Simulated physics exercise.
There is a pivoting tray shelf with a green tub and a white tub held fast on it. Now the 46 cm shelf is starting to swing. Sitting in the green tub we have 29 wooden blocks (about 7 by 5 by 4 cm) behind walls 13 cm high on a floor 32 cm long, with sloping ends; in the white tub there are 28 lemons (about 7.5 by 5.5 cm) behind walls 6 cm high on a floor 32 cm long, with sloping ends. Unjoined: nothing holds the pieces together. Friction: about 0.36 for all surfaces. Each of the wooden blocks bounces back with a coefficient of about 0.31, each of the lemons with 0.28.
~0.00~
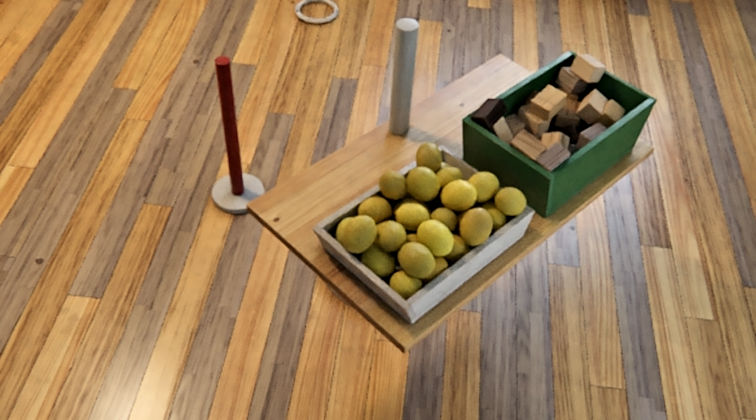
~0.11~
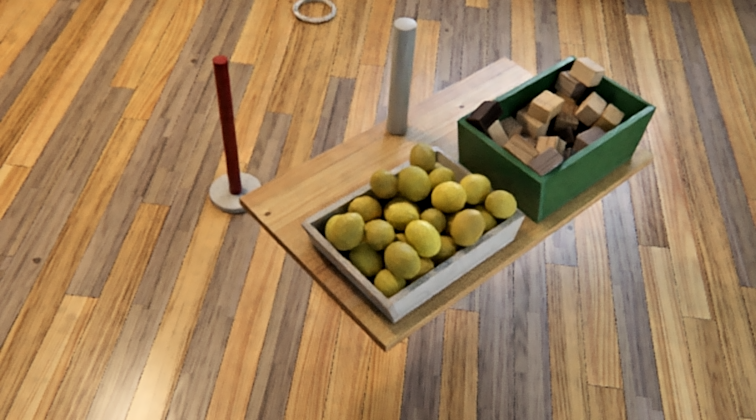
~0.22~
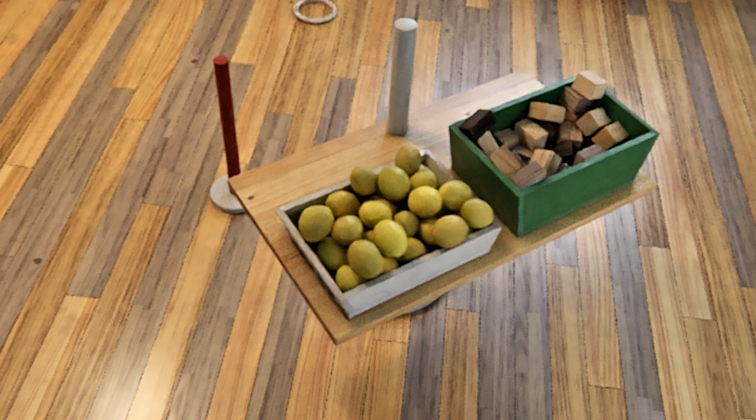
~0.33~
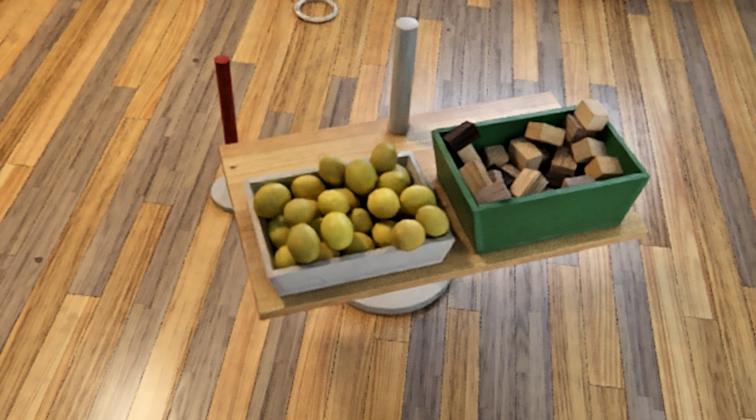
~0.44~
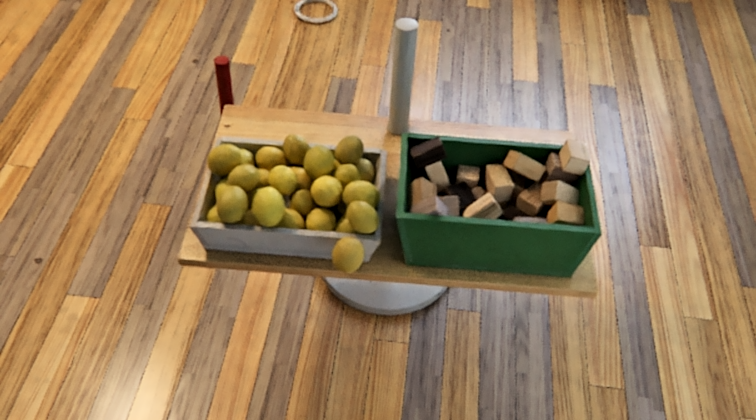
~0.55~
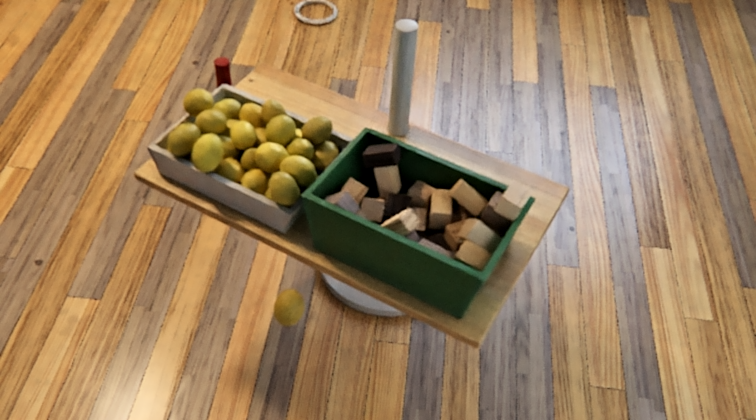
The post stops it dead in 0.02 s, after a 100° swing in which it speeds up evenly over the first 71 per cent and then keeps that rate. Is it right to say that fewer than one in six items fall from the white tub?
Wrong, more than one in six fall.
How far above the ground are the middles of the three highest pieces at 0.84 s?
I'd guess about 66 cm.
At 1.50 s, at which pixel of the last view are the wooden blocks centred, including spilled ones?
Near (323, 211).
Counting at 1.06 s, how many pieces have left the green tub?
The green tub is at around 1.
After 0.64 s, the shelf hits the red post.
After 0.72 s, green tub 29 in, 0 out and white tub 23 in, 5 out.
After 0.84 s, green tub 28 in, 1 out and white tub 20 in, 8 out.
After 1.06 s, green tub 28 in, 1 out and white tub 18 in, 10 out.
When it is over (at 1.50 s), green tub 28 in, 1 out and white tub 18 in, 10 out. Asked share, 10 of 28, 36 per cent.
